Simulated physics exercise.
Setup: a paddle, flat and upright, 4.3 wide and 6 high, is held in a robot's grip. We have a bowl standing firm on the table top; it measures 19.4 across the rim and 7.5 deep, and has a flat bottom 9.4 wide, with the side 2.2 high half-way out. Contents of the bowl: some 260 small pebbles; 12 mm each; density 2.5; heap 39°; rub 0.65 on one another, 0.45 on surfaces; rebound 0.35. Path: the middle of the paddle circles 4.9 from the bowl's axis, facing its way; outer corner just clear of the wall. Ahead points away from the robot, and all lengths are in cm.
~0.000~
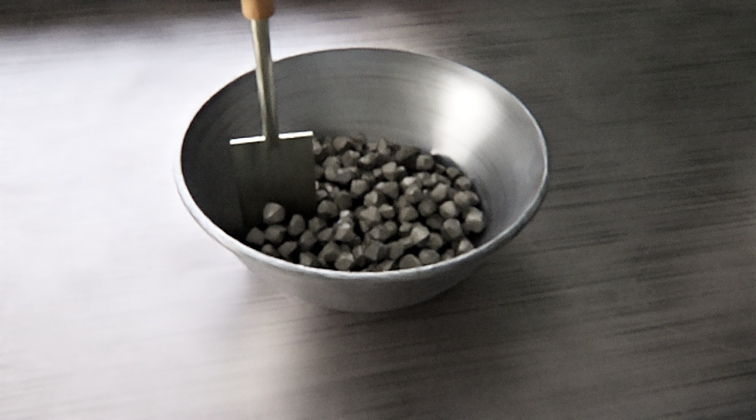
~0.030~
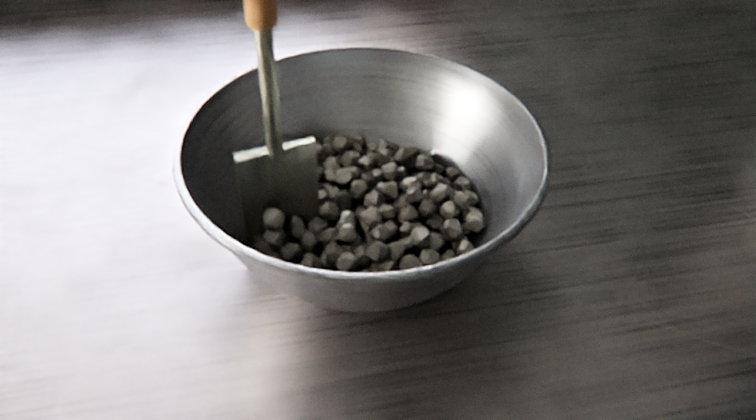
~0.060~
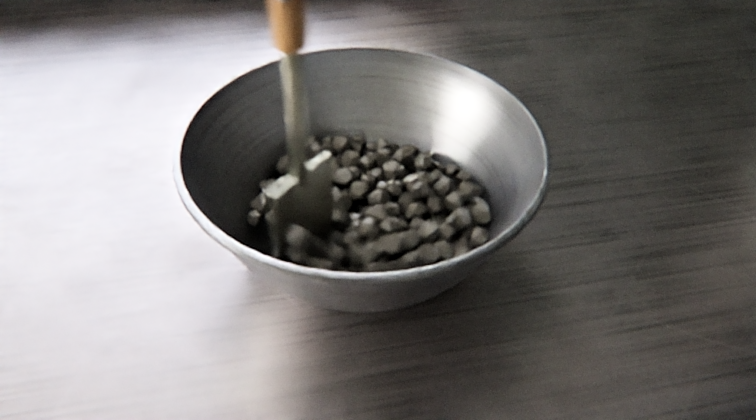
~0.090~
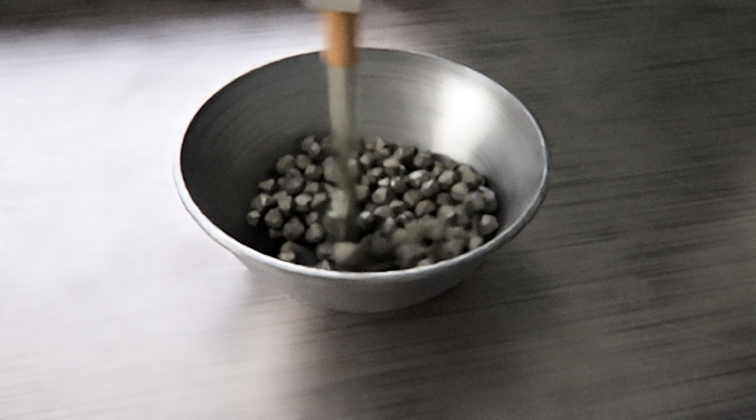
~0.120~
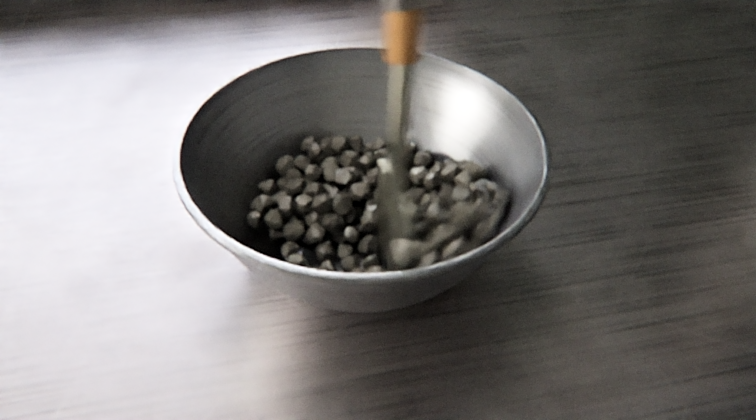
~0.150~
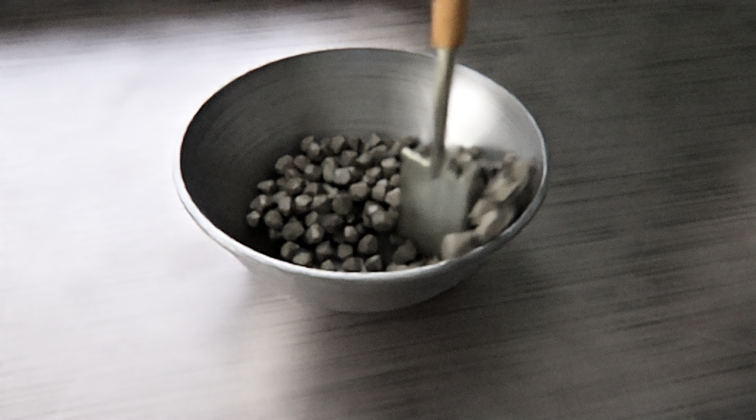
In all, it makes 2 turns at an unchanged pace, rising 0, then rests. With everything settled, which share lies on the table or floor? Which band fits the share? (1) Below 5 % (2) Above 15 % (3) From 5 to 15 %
2, above 15 %.
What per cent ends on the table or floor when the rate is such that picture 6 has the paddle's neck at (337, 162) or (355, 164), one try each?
Around 5 and 10 percent, in that order.
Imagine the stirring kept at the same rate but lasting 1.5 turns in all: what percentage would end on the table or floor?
Then some 25 per cent.
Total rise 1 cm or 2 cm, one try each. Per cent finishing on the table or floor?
20 % and 20 %.
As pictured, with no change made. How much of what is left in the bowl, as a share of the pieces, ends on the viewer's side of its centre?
Near 60 per cent of what stays in the bowl.
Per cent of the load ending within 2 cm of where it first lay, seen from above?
Result: Close to 5 per cent of the load.
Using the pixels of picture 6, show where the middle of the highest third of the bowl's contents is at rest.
Roughly at pixel (316, 259).
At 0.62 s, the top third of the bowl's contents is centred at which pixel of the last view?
The centre is roughly (396, 107).
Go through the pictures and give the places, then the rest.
The first picture shows paddle neck at (269, 114), 0° round; upper third of the load around (367, 201), from x 255 to 475, top at y 145; 258 in the bowl.
The second picture shows paddle neck at (273, 124), 11° round; upper third of the load around (367, 202), from x 255 to 475, top at y 145.
The third picture shows paddle neck at (298, 148), 39° round; upper third of the load around (378, 215), from x 255 to 480, top at y 145.
The fourth picture shows paddle neck at (345, 163), 68° round; upper third of the load around (405, 219), from x 255 to 490, top at y 145.
The fifth picture shows paddle neck at (398, 160), 97° round; upper third of the load around (435, 213), from x 255 to 500, top at y 140.
The sixth picture shows paddle neck at (439, 143), 126° round; upper third of the load around (462, 192), from x 255 to 525, top at y 140; 258 in the bowl.
By 0.39 s, 356° round, highest piece 9 above the table; 225 in the bowl, 17 on the table or floor, 16 in flight or on the tool.
By 0.62 s, 226° round, highest piece 9 above the table; 194 in the bowl, 51 on the table or floor, 13 in flight or on the tool.
By 0.94 s, 0° round, highest piece 6 above the table; 177 in the bowl, 80 on the table or floor, 1 in flight or on the tool.
By 1.64 s, 0° round, highest piece 5 above the table; 177 in the bowl, 81 on the table or floor.
Final count, 177 in the bowl, 81 on the table or floor. That is 31 % on the table or floor.
